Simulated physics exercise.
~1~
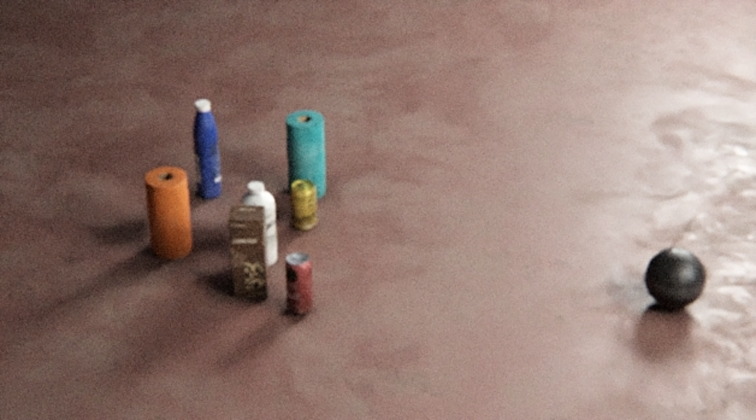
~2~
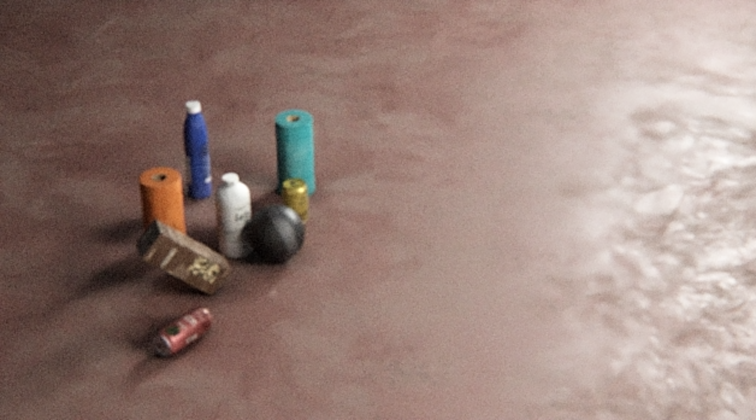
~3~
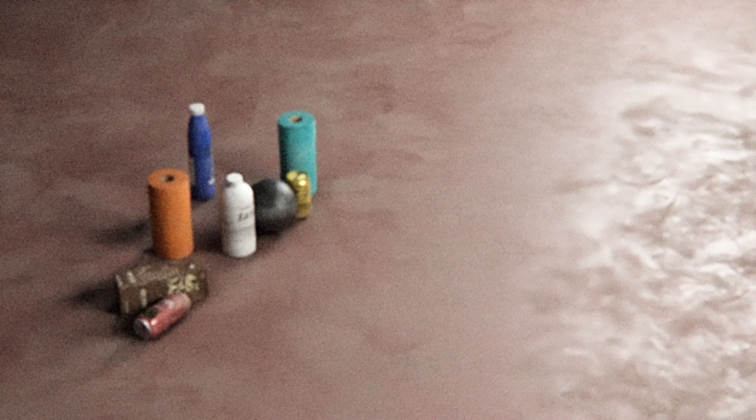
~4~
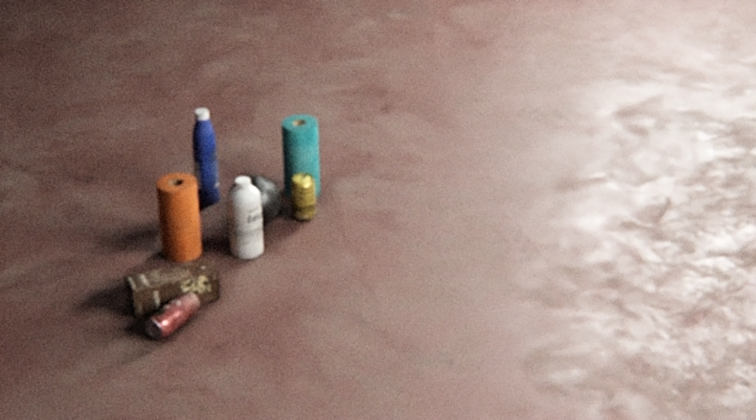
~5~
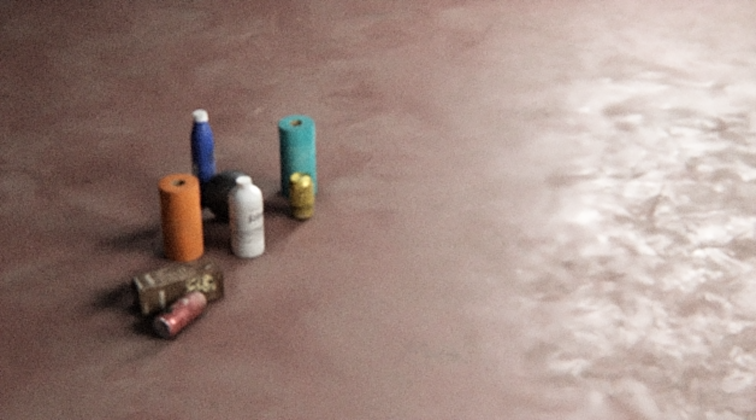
Black ball rolling in from the right, toppling a brown carton and red can, then drifting behind the still-upright white bottle.
